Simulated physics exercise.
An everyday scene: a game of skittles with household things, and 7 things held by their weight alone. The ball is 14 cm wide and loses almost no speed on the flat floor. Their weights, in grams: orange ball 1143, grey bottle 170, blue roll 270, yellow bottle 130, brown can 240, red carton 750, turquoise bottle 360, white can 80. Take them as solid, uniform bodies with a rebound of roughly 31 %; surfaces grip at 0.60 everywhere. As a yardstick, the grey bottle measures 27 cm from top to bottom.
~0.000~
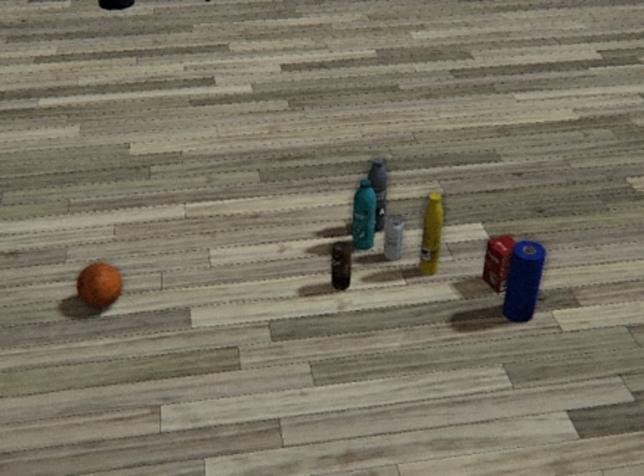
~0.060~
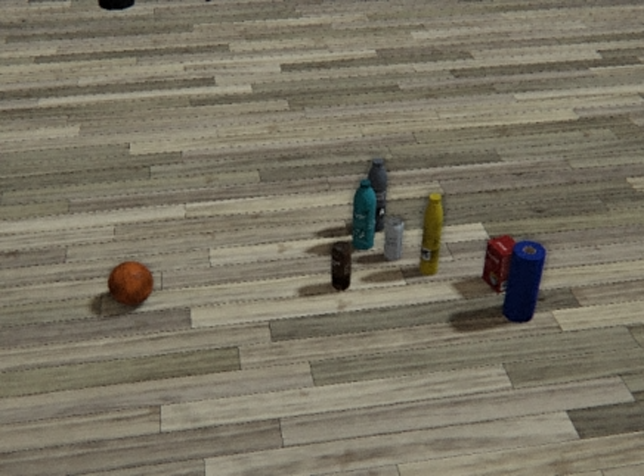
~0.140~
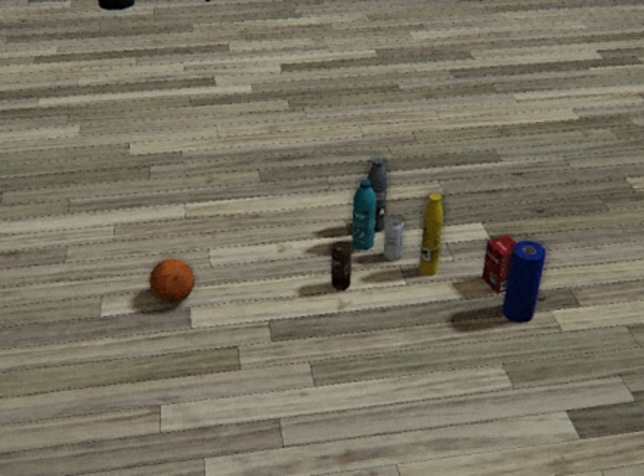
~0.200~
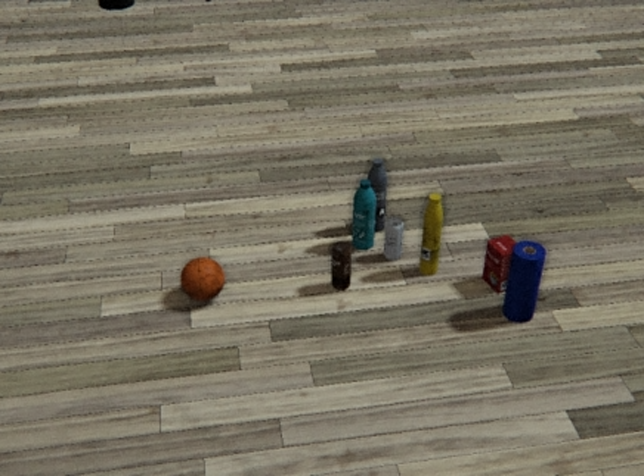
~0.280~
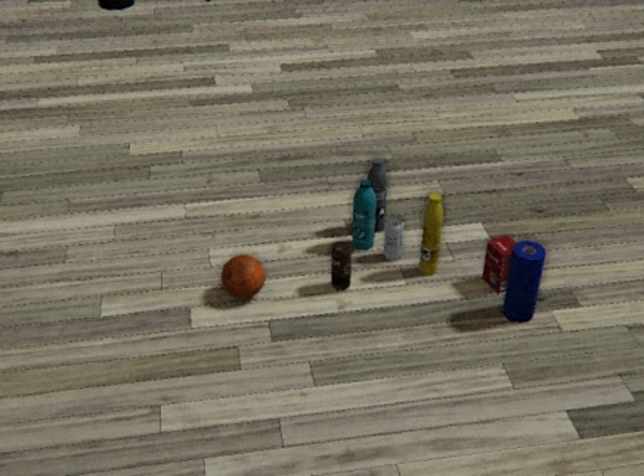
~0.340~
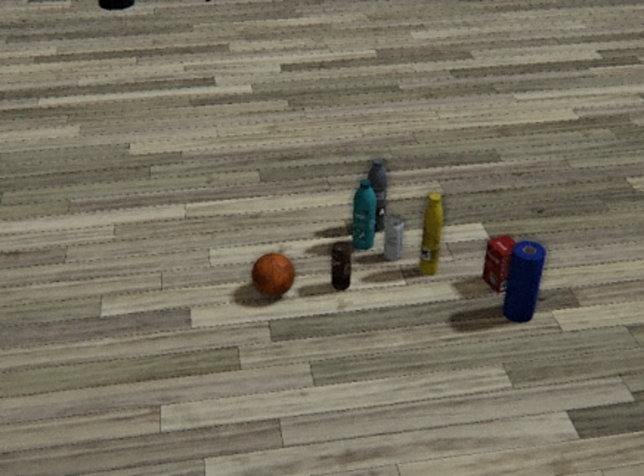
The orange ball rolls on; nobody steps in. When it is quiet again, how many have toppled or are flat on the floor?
In all, exactly two.
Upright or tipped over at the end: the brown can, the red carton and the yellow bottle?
The brown can topples; the red carton stays upright; the yellow bottle tips over.
Around 0.54 s, ball has run 78 cm; orange ball near (349, 271); brown can at 63° to upright.
Around 0.74 s, ball has run 92 cm; orange ball near (393, 271); brown can on its side; yellow bottle at 36° to upright.
Around 0.94 s, ball has run 99 cm; orange ball near (418, 274); yellow bottle on its side; brown can on its side.
Around 2.54 s, ball has run 103 cm; orange ball near (435, 312); yellow bottle on its side; brown can on its side.
Finally (4.0 s), on their side or leaning hard on the floor, yellow bottle and brown can; the other 5 still in place (within 8 cm). Final places as that camera would see them, grey bottle near (376, 195), blue roll near (524, 282).
